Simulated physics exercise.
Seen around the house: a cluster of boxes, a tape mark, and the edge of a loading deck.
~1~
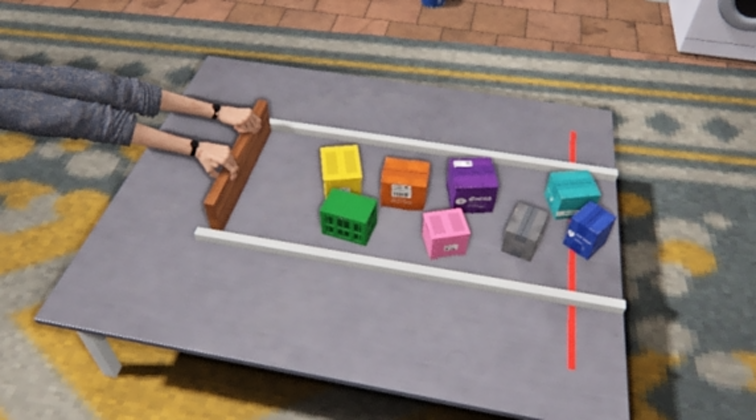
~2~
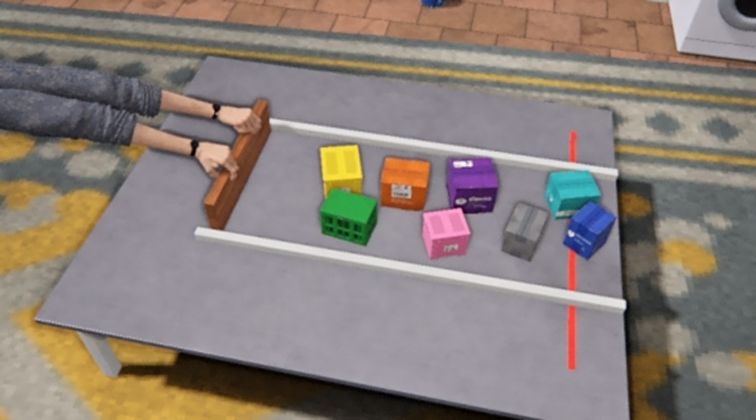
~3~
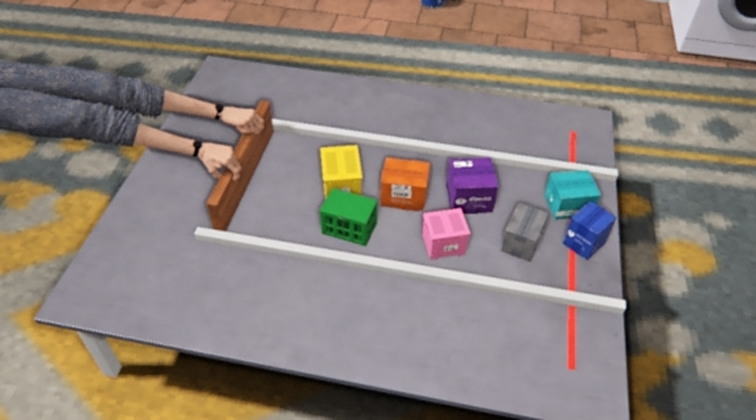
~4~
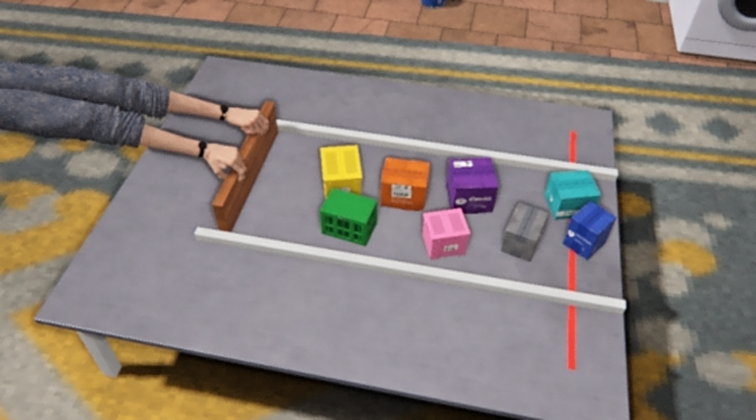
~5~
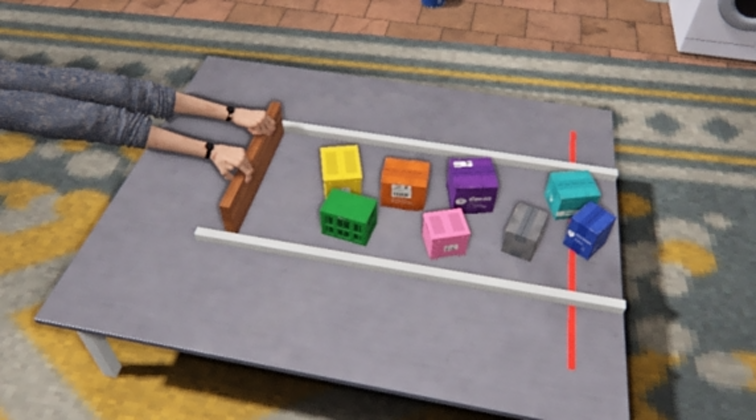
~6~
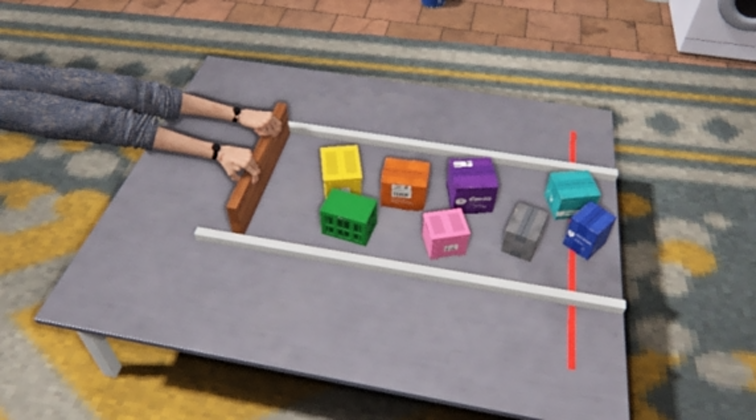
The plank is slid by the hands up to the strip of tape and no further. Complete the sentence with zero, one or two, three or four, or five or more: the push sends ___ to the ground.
The push sends five or more to the ground.
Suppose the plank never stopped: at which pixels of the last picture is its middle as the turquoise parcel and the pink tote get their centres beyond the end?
Roughly at (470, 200) and roughly at (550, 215).
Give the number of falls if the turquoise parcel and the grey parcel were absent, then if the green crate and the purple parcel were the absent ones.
That gives 4 in the first case, then 3 in the second.
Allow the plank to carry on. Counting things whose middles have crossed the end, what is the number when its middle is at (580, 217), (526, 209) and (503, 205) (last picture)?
First 6, then 4, then 2.
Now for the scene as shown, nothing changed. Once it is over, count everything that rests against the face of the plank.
Well, it touches 2.
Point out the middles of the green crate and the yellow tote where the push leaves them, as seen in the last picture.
Answer: First (601, 256), after that (595, 216).
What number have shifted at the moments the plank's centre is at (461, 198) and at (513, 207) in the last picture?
So 8, and at the other place 8.
Soon after, none off yet; blue box at rest near (589, 231); turquoise parcel at rest near (572, 195); grey parcel at rest near (525, 232).
In the end, the number that fall off is five or more; gone, orange parcel, pink tote, purple parcel, grey parcel, turquoise parcel and blue box.
